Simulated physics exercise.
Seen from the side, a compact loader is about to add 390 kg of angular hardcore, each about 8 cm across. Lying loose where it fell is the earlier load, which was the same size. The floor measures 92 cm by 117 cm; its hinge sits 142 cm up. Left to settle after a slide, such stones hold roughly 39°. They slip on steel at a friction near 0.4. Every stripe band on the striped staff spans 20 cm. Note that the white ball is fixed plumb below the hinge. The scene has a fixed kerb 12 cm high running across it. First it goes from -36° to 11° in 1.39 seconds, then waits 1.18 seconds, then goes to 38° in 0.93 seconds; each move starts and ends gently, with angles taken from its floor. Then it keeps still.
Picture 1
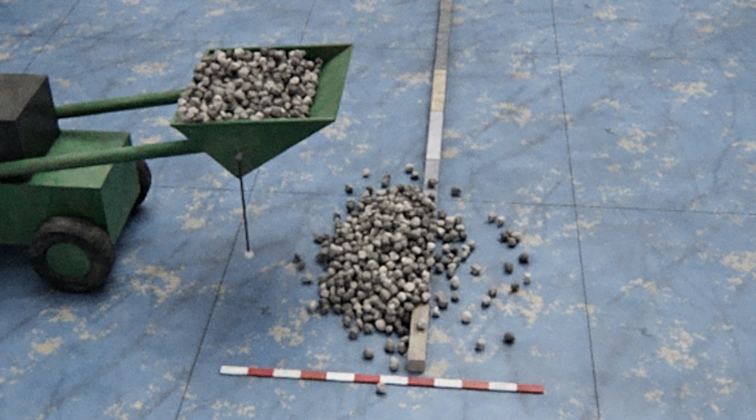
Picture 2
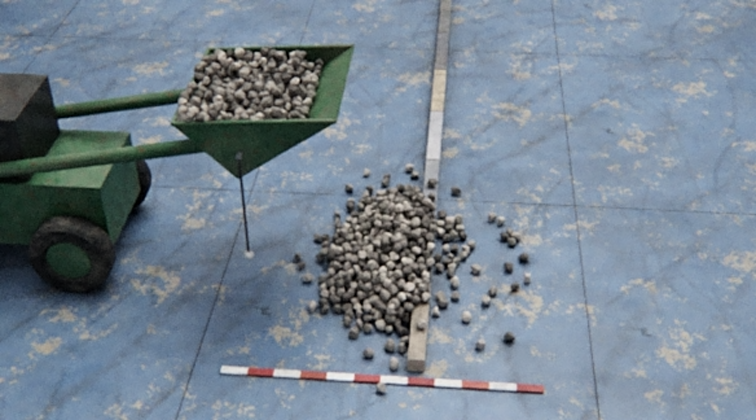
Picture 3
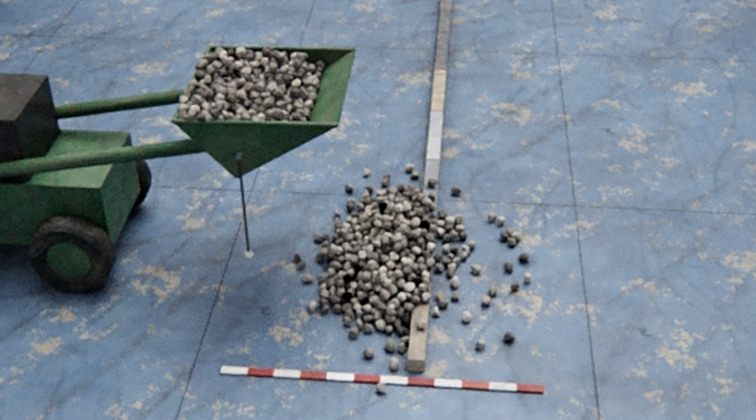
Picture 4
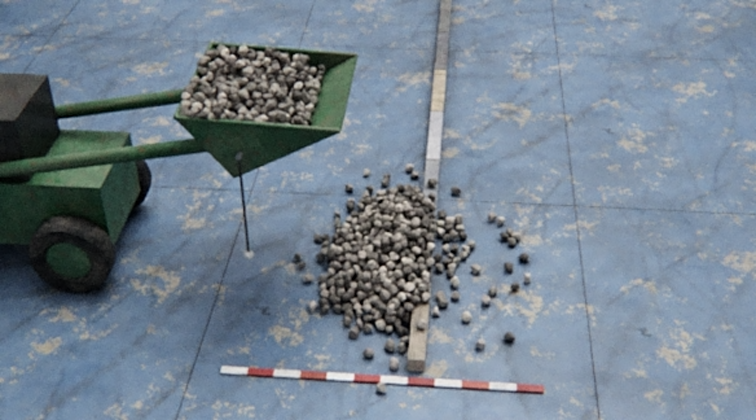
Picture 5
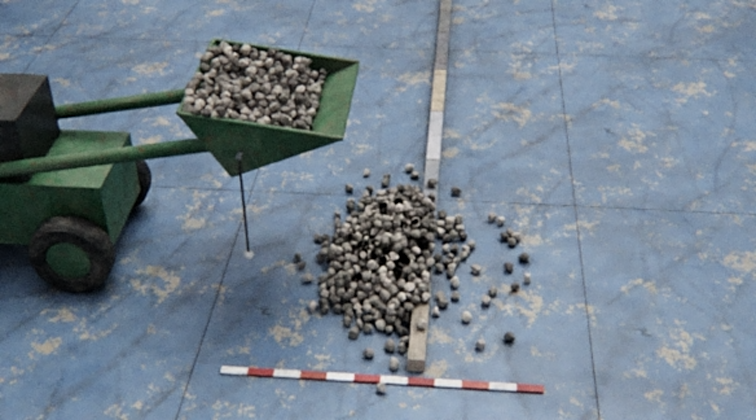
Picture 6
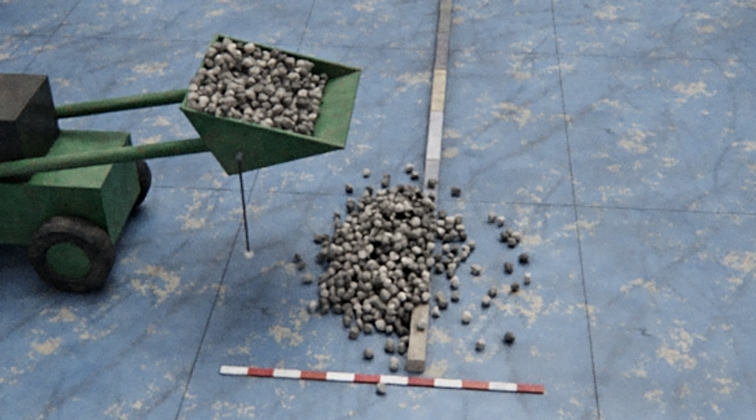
A green loader slowly tilts its bucket of grey stones forward beside a loose pile.
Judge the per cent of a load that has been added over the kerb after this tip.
The added amount is roughly 6 per cent of a load.
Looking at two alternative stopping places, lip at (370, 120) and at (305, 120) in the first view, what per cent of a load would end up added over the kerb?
First place about 40 %, second about 0 %.
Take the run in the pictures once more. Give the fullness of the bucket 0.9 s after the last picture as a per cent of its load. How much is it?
Roughly 100 per cent of its load.
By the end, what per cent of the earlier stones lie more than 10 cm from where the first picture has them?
Around 5 in a hundred.
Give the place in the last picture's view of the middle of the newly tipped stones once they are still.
Around (363, 241).
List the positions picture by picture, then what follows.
The first frame shows lip at (335, 120), floor tilted -36°, highest stones at (250, 63). The earlier load is highest near (395, 225), 31 cm above ground level, 92 % on this side of the kerb, 8 % over the kerb.
In the second frame, the bucket is at -35°, its lip at (336, 121); the top of the load is at (243, 62).
In the third frame, the bucket is at -33°, its lip at (338, 125); the top of the load is at (236, 64).
The fourth frame shows lip at (340, 131), floor tilted -29°, highest stones at (221, 61).
In the fifth frame, the bucket is at -24°, its lip at (343, 139); the top of the load is at (219, 61).
In the sixth frame, the bucket is at -18°, its lip at (344, 148); the top of the load is at (219, 58).
Then, 0.5 s after the last picture the floor is at 4°; in per cent of one load, 100 in the bucket, 92 on this side of the kerb, 8 over the kerb; the foremost stones are at (515, 266).
Then, 0.9 s after the last picture the floor is at 11°; in per cent of one load, 100 in the bucket, 93 on this side of the kerb, 8 over the kerb; the foremost stones are at (515, 266).
Then, 3.4 s after the last picture the floor is at 38°; in per cent of one load, 16 in the bucket, 175 on this side of the kerb, 8 over the kerb; the foremost stones are at (515, 266).
Then, 6.0 s after the last picture the floor is at 38°; in per cent of one load, 0 in the bucket, 187 on this side of the kerb, 13 over the kerb; the foremost stones are at (515, 259). Net gain over the kerb, 6.
